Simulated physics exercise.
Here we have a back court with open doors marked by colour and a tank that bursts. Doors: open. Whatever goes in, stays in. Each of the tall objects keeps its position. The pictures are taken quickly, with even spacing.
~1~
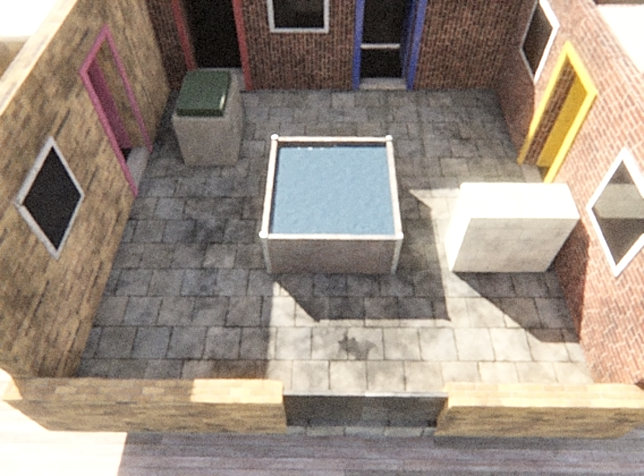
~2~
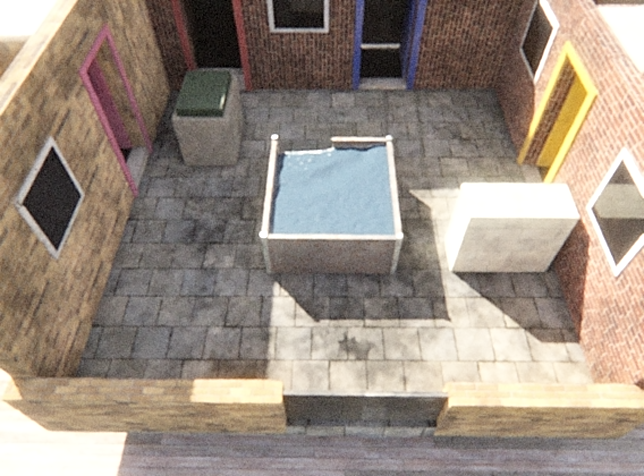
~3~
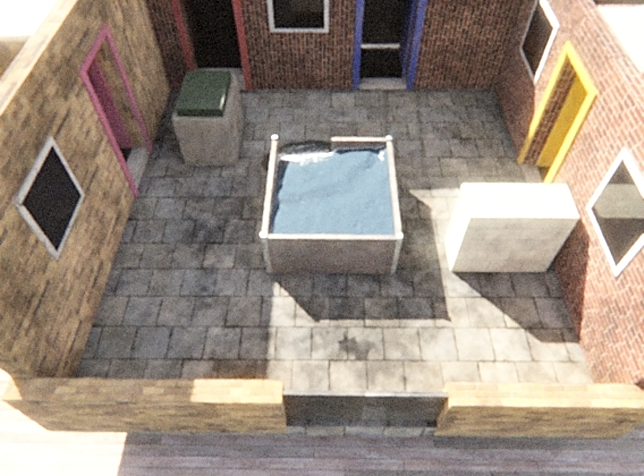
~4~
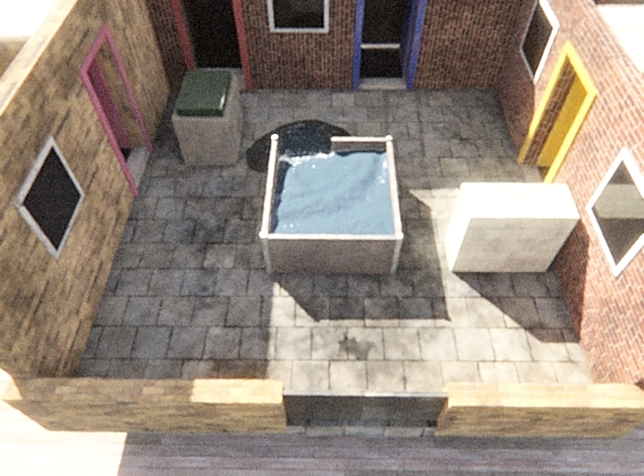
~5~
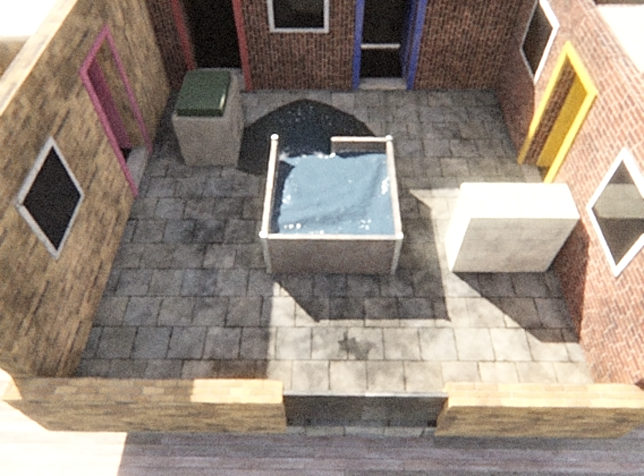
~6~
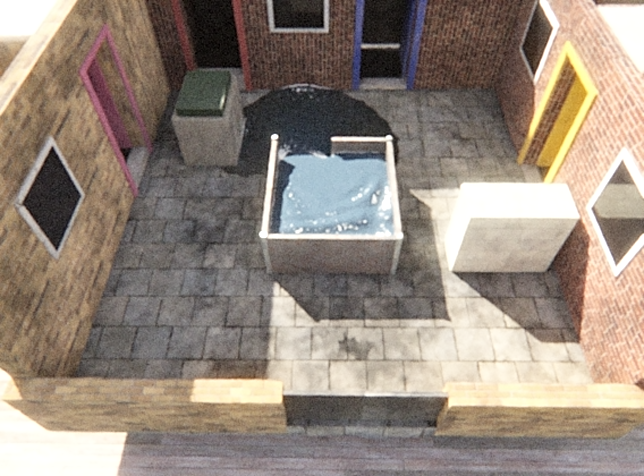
In a walled courtyard, water pours from the tank's far side and spreads across the paving.
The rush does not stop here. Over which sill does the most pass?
The blue sill.
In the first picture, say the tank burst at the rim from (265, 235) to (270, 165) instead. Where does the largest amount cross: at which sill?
The one in pink, I reckon.
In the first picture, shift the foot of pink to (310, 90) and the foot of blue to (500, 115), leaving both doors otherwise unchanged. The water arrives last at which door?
The yellow one.
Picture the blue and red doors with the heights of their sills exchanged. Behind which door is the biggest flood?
I'd point to the door marked red.
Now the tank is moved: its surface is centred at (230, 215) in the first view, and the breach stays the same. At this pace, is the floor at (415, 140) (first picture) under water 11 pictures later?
It is soaked at that point.
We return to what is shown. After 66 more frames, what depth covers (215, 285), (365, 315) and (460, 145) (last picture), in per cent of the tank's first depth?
Approx. values, in order: 6 %, 8 %, 8 %.
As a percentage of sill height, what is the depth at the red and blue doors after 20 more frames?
Approx. 40 % followed by 150 %.
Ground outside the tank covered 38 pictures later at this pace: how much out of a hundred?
Roughly 70 per cent.
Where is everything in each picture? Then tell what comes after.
The water tank at (332, 188) is whole and still, in the first picture.
The front is at a hidden place, out from the gap on the water tank's far side, in the second picture.
Water pours out on the water tank's far side and has run to a hidden place, in the third picture.
Water pours out on the water tank's far side and has run to (317, 123), in the fourth picture.
Water pours out on the water tank's far side and has run to (301, 102), in the fifth picture.
Water pours out on the water tank's far side and has run to (277, 91), in the sixth picture.
A moment on, water covers 20 % of the floor; pink door not reached, blue door a trickle in, yellow door not reached, red door wet at the sill, nothing in.
Next, water covers 25 % of the floor; pink door not reached, blue door some in, yellow door not reached, red door wet at the sill, nothing in.
Then, water covers 45 % of the floor; pink door wet at the sill, nothing in, blue door some in, yellow door wet at the sill, nothing in, red door wet at the sill, nothing in.
Later, water covers 70 % of the floor; pink door wet at the sill, nothing in, blue door some in, yellow door a trickle in, red door wet at the sill, nothing in.
In the end, water covers 95 % of the floor; pink door wet at the sill, nothing in, blue door some in, yellow door some in, red door wet at the sill, nothing in; the blue door has let in the most.
